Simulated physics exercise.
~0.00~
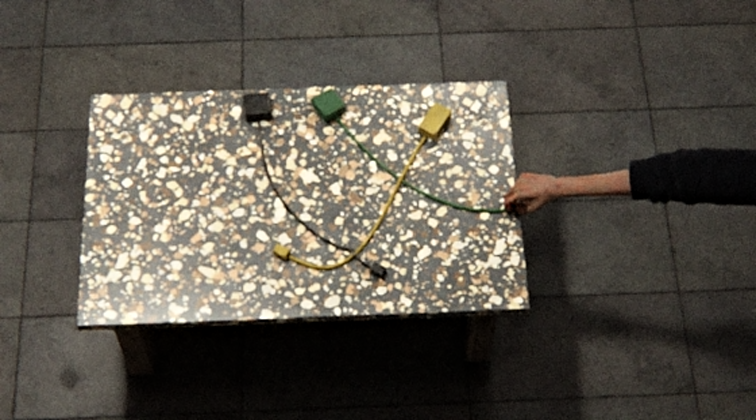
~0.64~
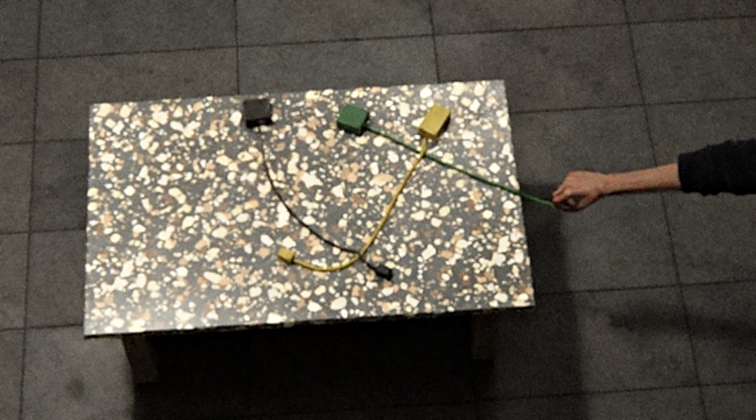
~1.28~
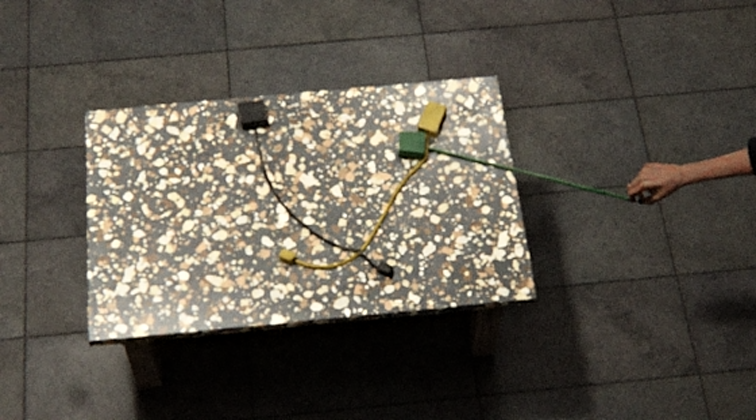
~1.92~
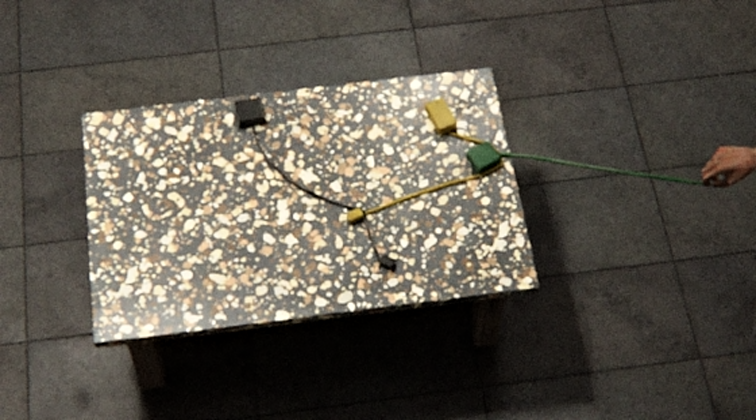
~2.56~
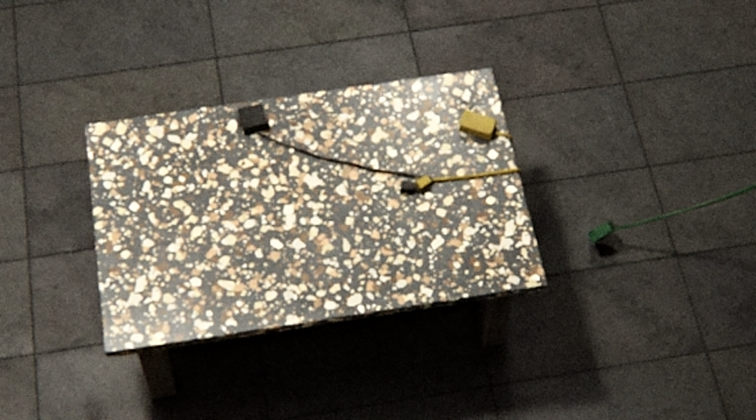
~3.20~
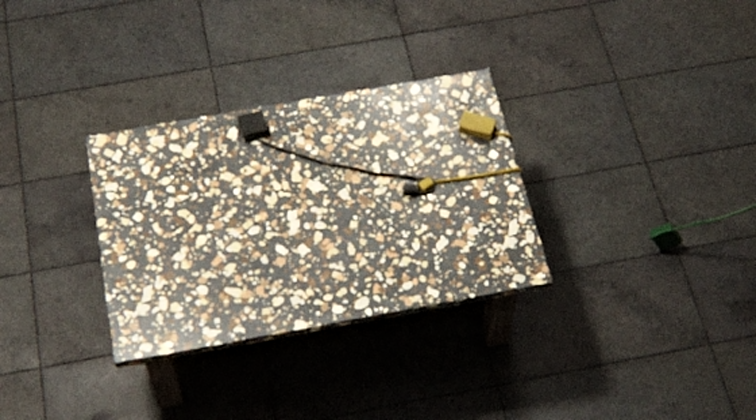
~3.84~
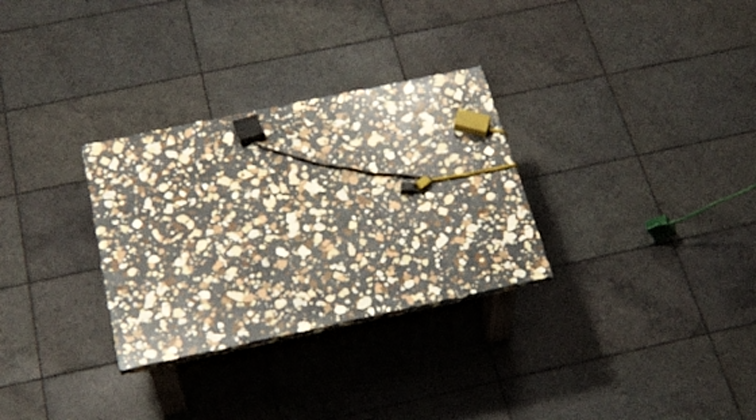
A green cable pulled right by a hand slides off the table, dragging the yellow cable along.
